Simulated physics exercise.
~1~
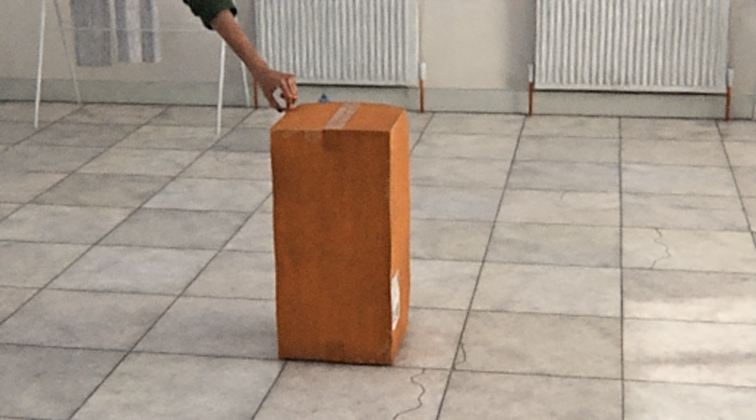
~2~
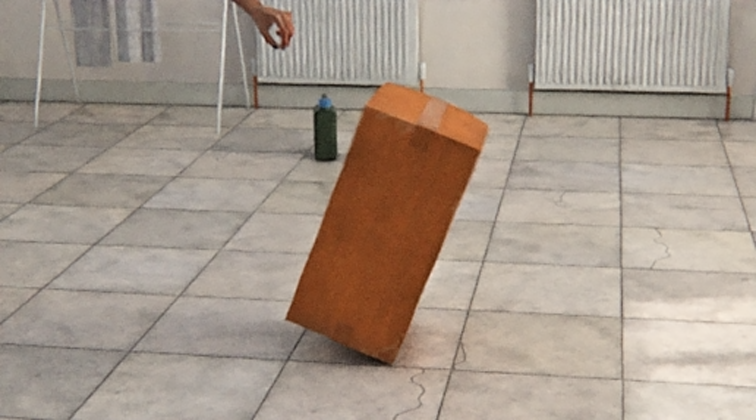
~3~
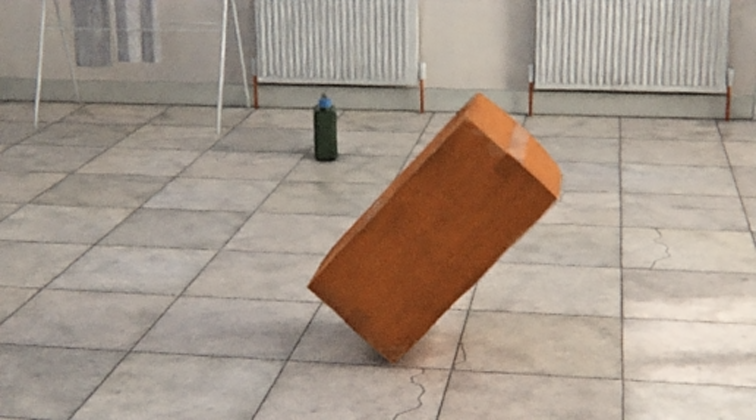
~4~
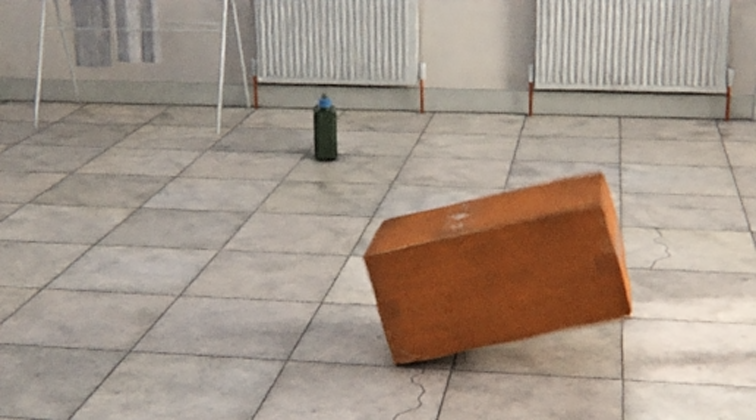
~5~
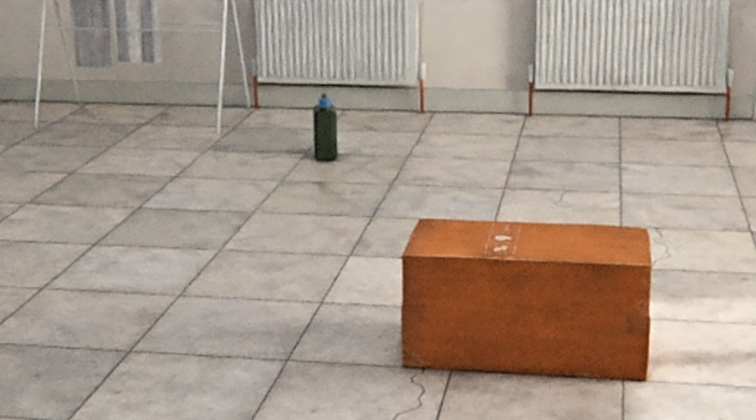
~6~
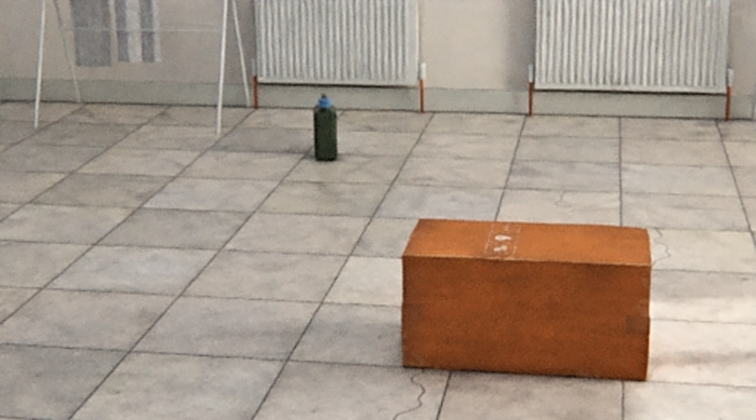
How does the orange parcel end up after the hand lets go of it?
It keeps tipping to the right, topples over and ends up lying on its side on the tiled floor.
